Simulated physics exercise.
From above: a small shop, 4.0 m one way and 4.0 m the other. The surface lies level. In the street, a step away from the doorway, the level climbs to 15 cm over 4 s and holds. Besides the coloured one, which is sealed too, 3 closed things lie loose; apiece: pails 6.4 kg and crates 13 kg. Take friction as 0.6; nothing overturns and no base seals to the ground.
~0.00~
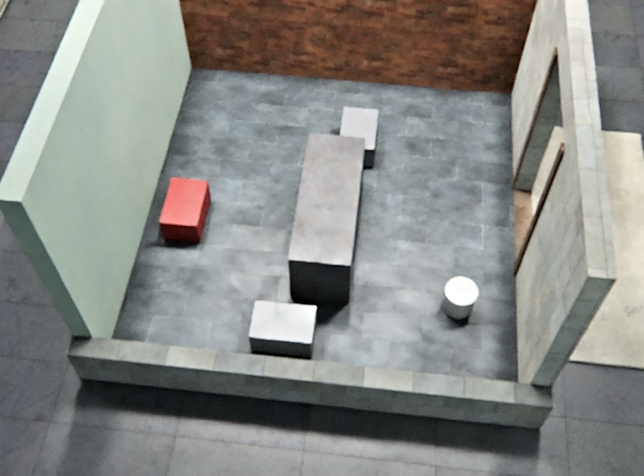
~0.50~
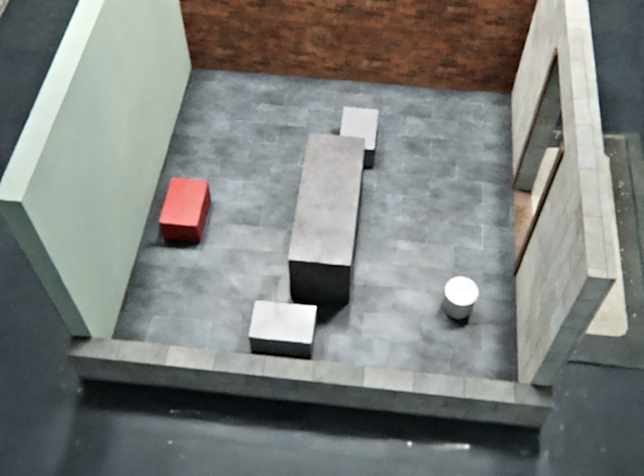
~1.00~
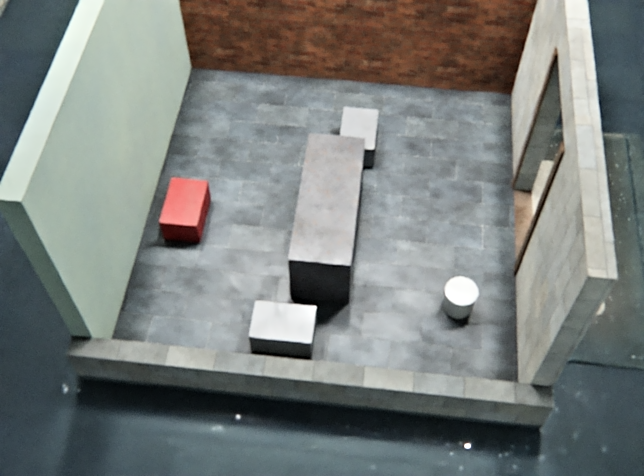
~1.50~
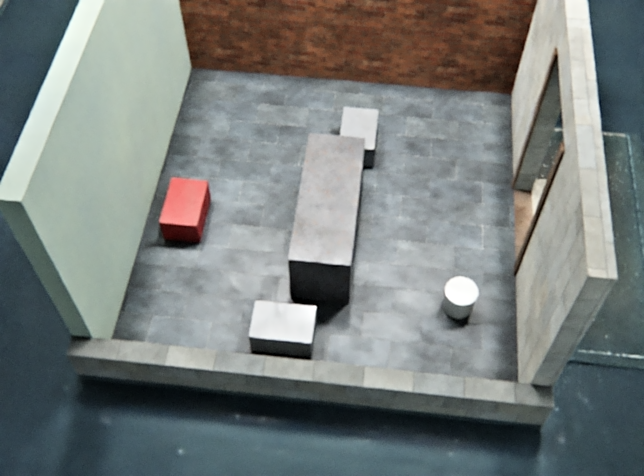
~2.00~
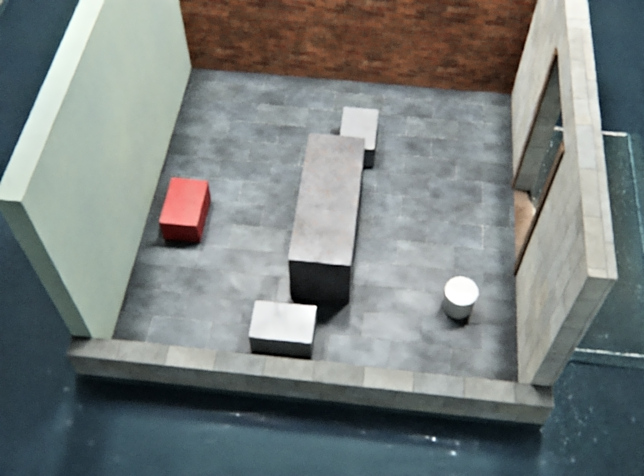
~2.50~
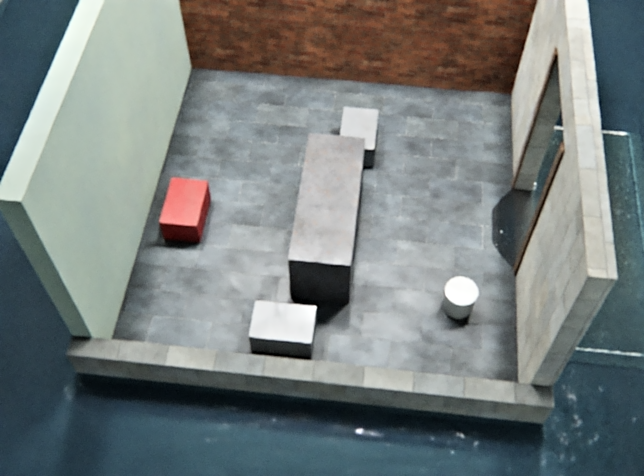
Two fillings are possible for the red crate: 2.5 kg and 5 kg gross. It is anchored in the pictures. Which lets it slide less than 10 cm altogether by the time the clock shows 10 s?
I expect that the lower weight is enough.
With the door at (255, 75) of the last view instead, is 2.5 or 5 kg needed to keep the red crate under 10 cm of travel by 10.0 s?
Then neither weight holds it.
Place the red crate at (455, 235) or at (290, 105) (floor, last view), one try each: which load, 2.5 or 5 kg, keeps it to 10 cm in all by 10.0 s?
In turn: Neither is enough; neither is enough.
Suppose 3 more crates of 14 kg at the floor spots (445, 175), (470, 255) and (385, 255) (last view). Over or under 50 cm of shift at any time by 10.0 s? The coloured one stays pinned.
In turn: Past it, more, past it.
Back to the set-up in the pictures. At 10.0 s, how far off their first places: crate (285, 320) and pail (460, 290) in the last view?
In turn: 0 cm, 0 cm.
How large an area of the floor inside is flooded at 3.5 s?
Some 1.5 m2.
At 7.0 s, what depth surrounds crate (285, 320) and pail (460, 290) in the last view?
Roughly 2 and 1 cm.
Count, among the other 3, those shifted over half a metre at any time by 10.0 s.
That makes 0.
After 3.5 s the red crate would be 0 cm from its start with 2.5 kg and 0 cm from its start with 5 kg; 0 cm of water round it then.
After 4.5 s the red crate would be 0 cm from its start with 2.5 kg and 0 cm from its start with 5 kg; 0 cm of water round it then.
After 7.0 s the red crate would be 0 cm from its start with 2.5 kg and 0 cm from its start with 5 kg; 0 cm of water round it then.
After 10.0 s the red crate would be 0 cm from its start with 2.5 kg and 0 cm from its start with 5 kg; 1 cm of water round it then.
